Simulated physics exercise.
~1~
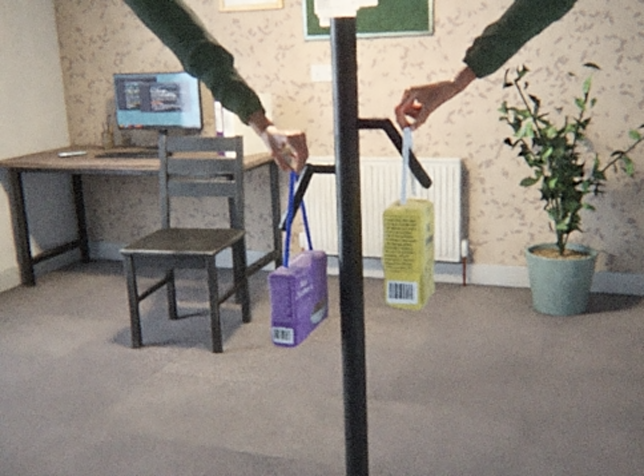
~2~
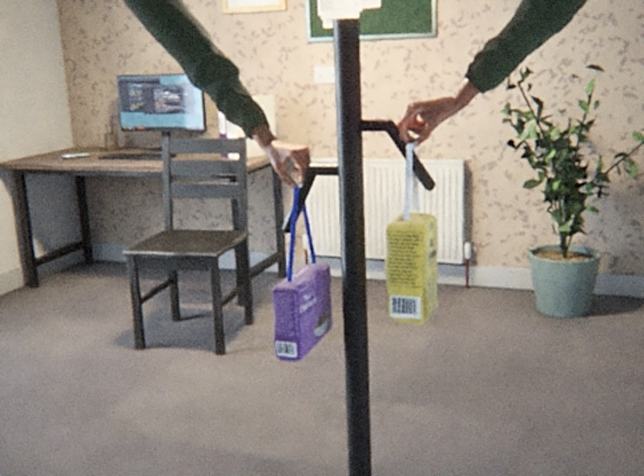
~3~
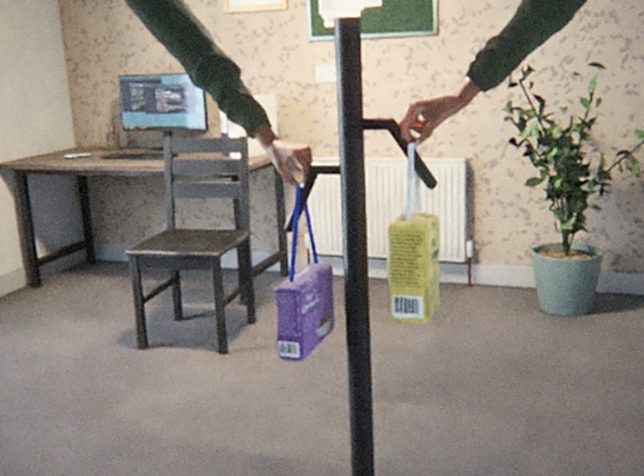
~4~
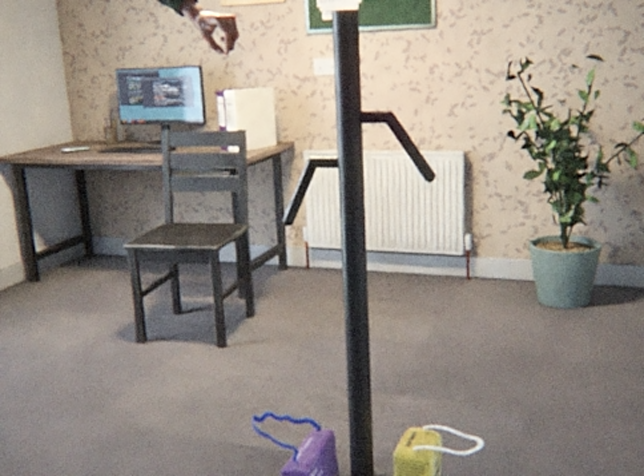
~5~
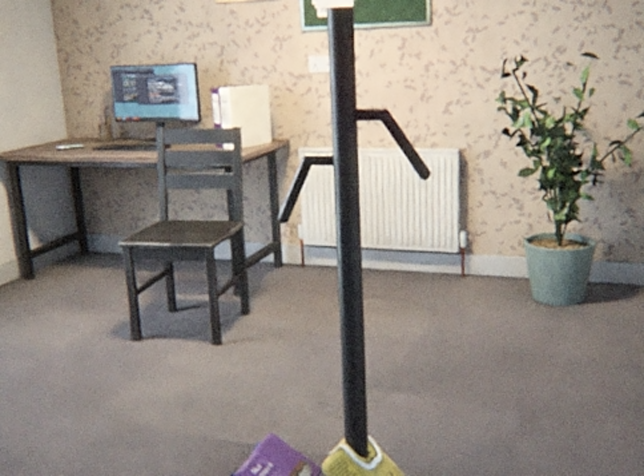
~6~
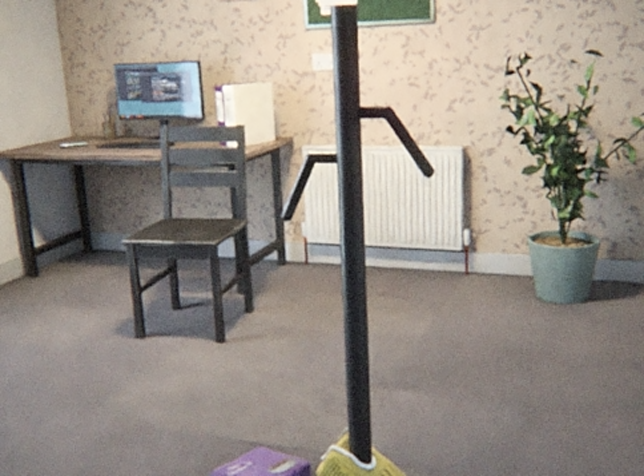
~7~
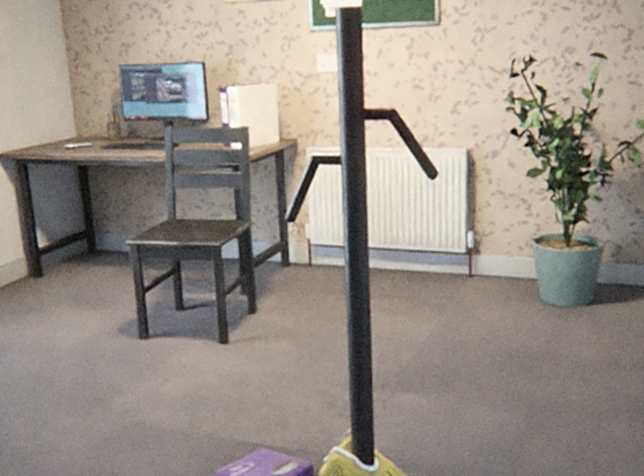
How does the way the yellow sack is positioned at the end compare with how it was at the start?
At the start the yellow sack hung upright beside the stand, but at the end it was leaning over on the floor at the foot of the stand.
